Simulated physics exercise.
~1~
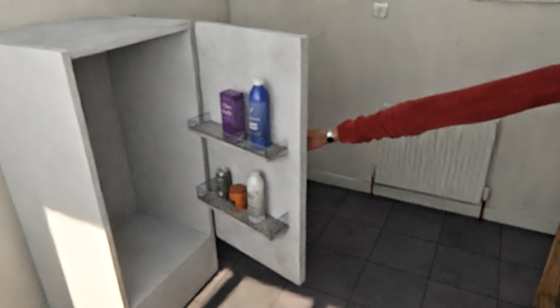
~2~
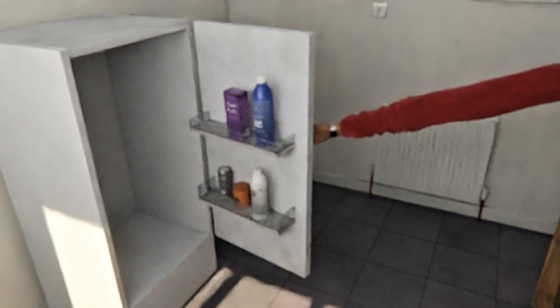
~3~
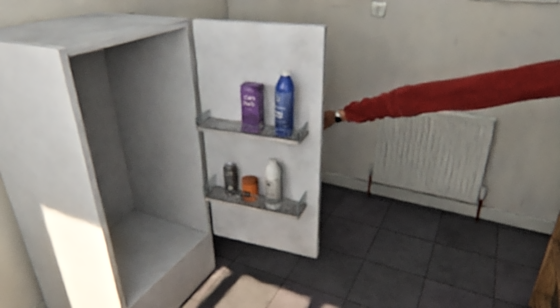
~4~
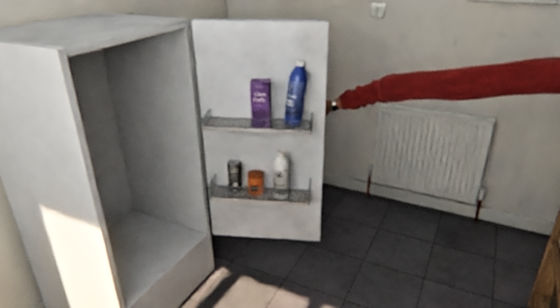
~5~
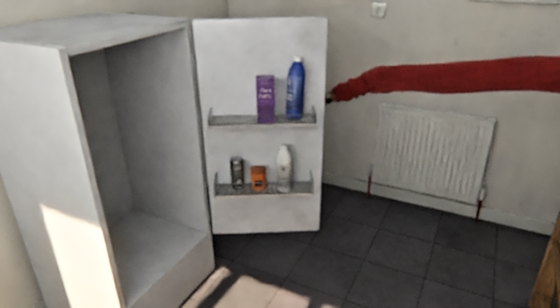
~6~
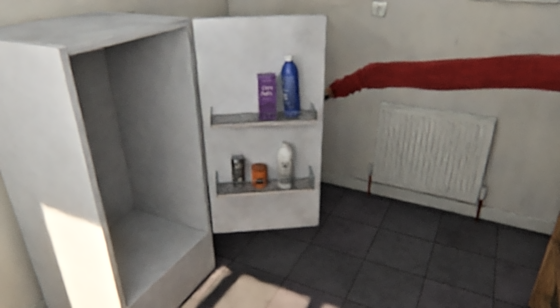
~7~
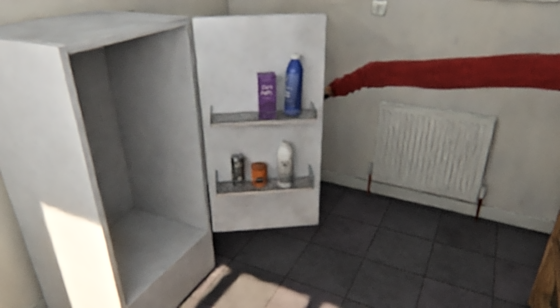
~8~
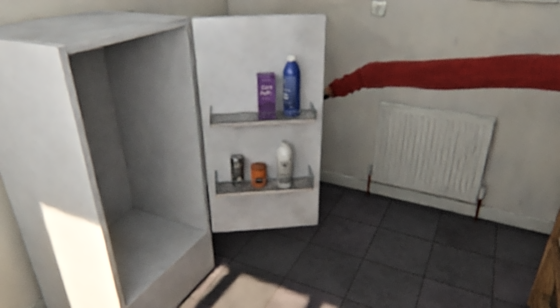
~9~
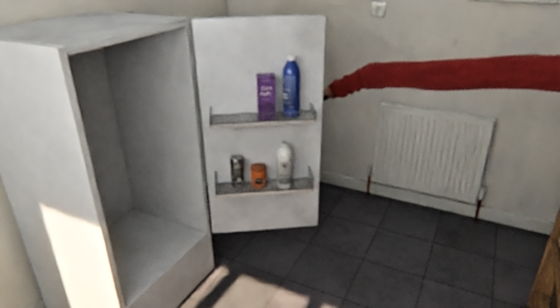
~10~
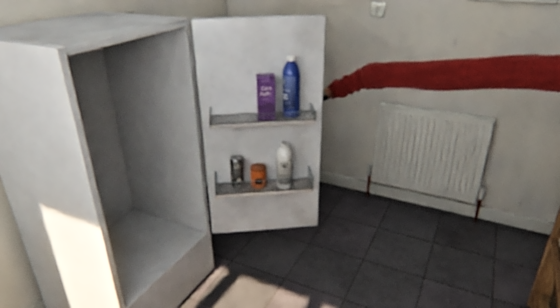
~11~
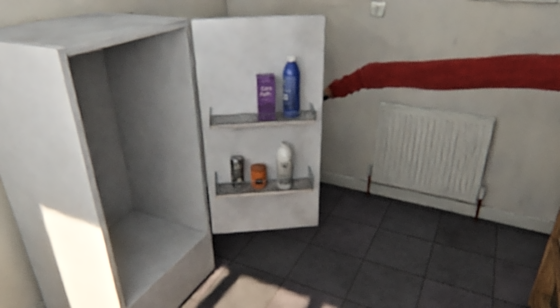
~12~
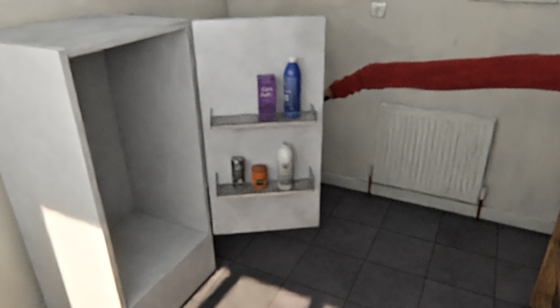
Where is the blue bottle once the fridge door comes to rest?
The blue bottle is still in the top rack of the door, standing upright beside the purple carton.
